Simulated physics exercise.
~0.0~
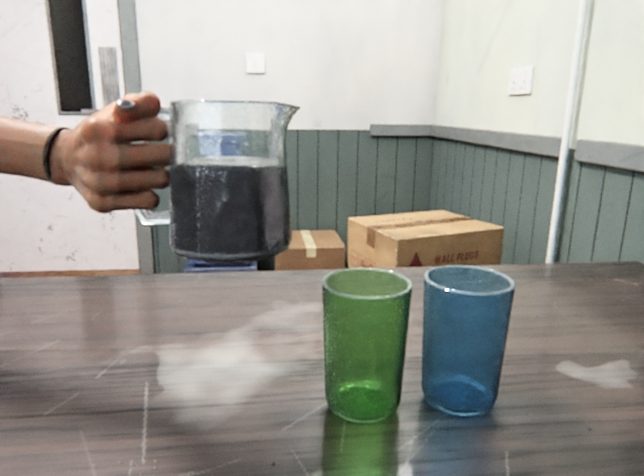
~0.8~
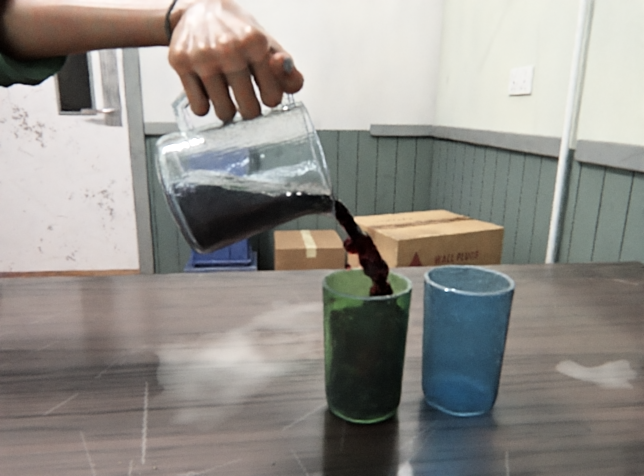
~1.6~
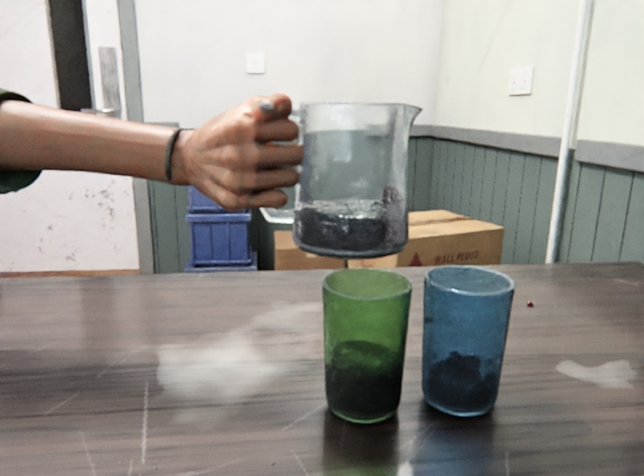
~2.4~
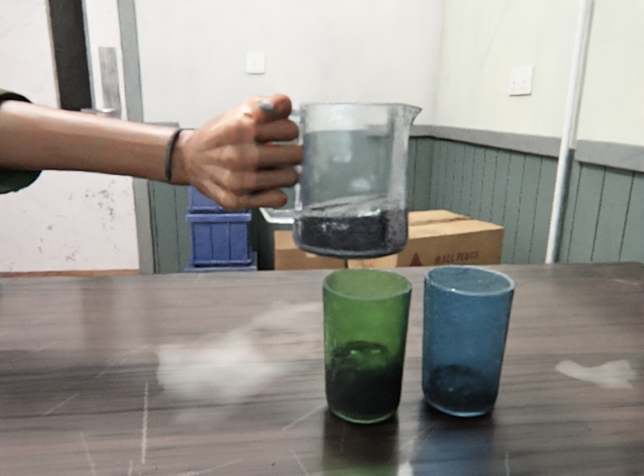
A hand pouring dark wine from a clear jug into green and blue tumblers, leaving some in each and in the jug.
